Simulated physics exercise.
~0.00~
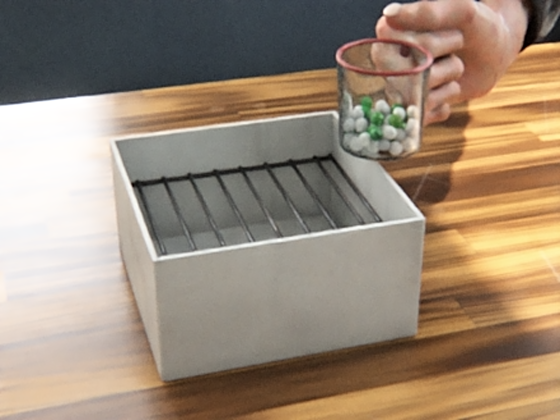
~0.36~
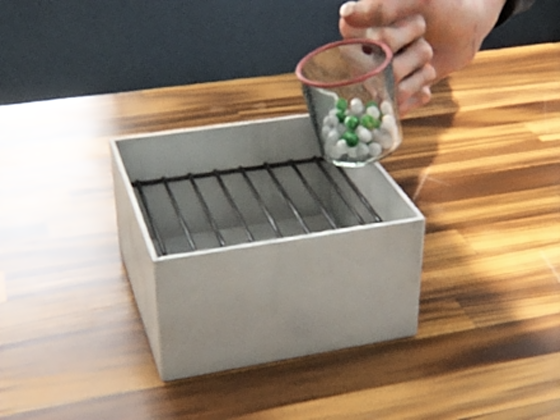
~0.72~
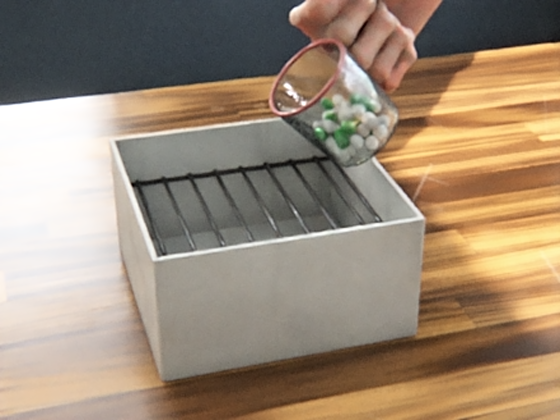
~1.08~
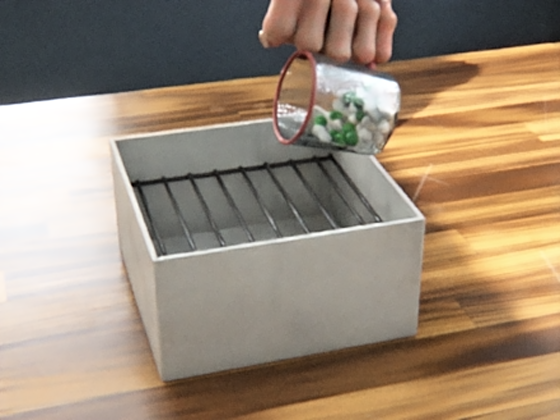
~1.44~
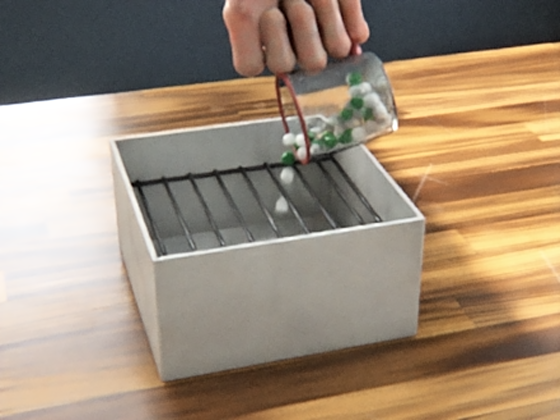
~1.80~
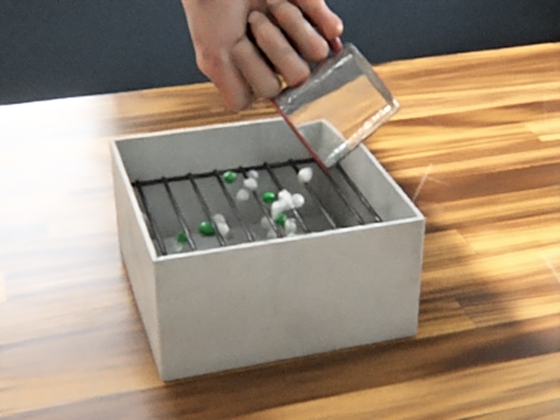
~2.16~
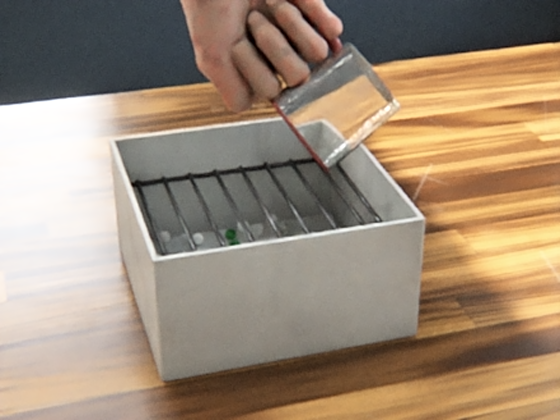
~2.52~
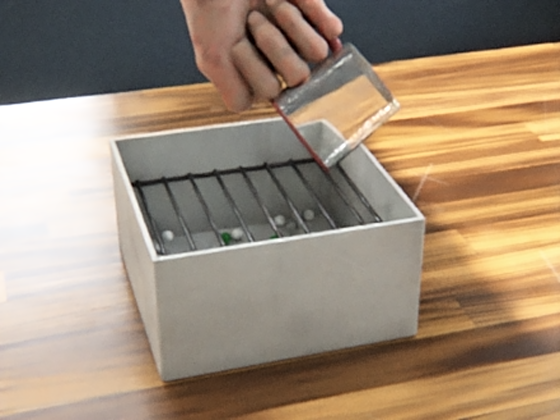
A hand holds a clear cup with a red rim, filled with small white and green balls, at the upper right of a pale open box on a striped wooden table, seen from slightly above against a dark backdrop. A row of dark wires spans the inside of the box. The hand moves left and tips the cup over the wires until it lies on its side. White balls spill first, then green ones follow as the cup turns upside down and empties. The balls scatter and drop through the gaps, ending beneath the wires, with a few still visible below.
